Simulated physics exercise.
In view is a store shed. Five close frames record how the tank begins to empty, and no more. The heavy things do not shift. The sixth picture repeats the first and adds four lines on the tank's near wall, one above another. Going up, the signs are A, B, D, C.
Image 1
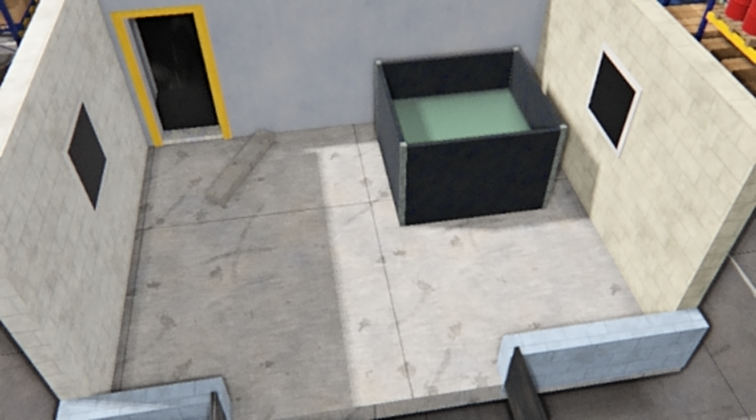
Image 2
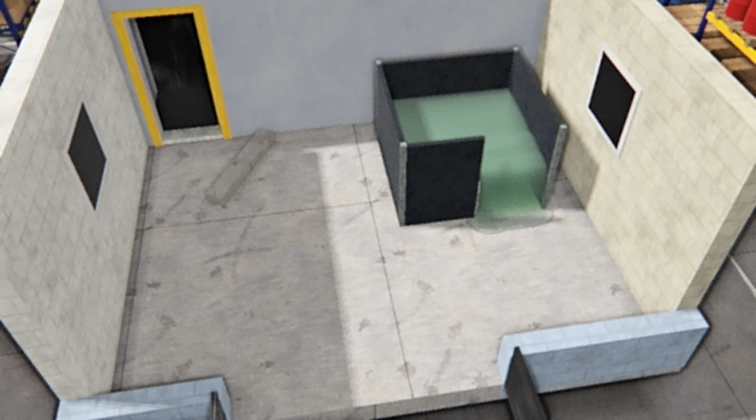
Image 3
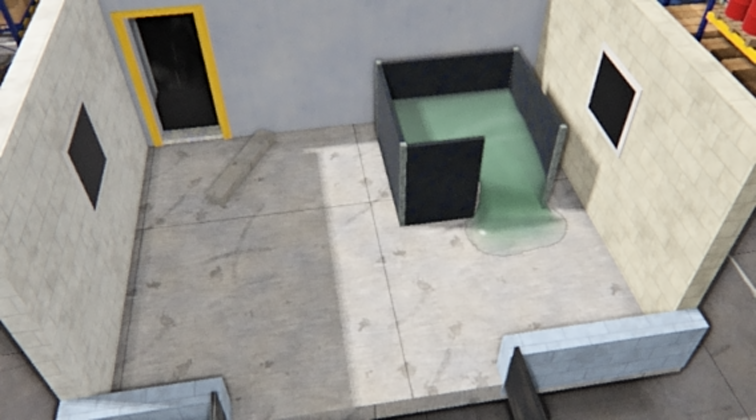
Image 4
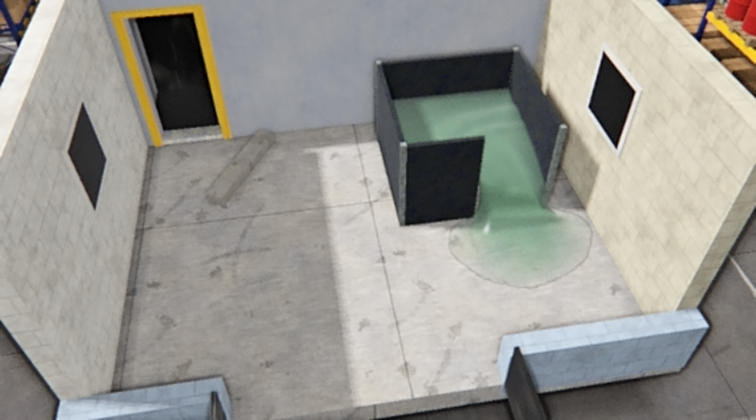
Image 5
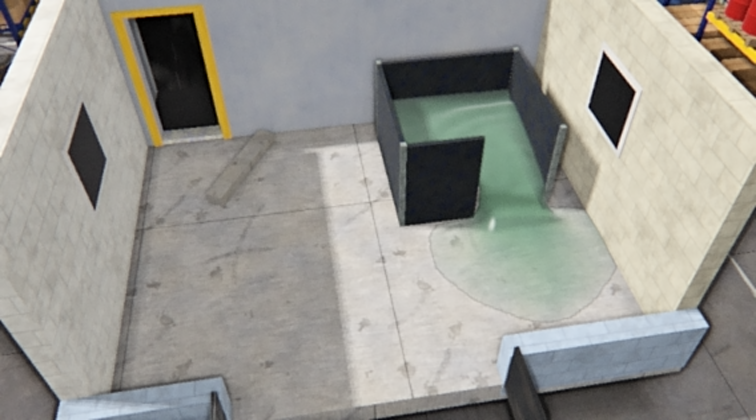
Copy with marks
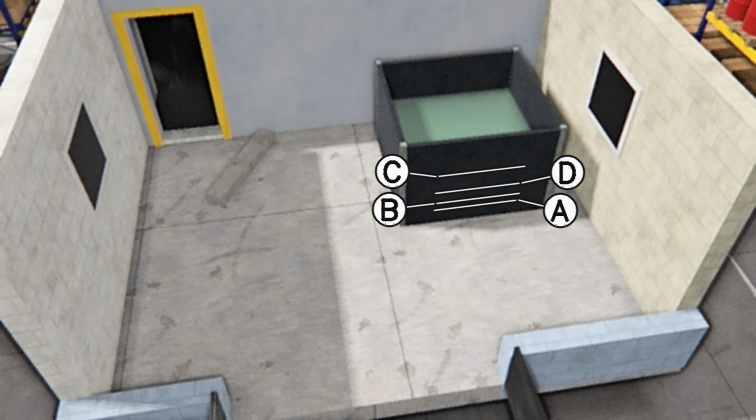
We see a store shed with a yellow doorway and a dark-walled tank of still green water; part of the tank's front wall disappears, and the water pours through the gap, spreading across the floor in a widening, rounded pool.
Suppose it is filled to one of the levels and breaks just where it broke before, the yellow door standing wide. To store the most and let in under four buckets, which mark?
Level D just does it.
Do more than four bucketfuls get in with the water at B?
No.
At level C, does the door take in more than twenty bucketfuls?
No, less.
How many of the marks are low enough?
Three of the four.
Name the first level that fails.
C.
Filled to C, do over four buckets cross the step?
Yes.
In white, A at (476, 205); B at (477, 198); C at (481, 171); D at (478, 188); from the bottom up A, B, D, C.
Choosing A, nothing gets over.
Choosing B, nothing gets over.
Choosing C, about 11 bucketfuls get in.
Choosing D, a bucket or two gets in.
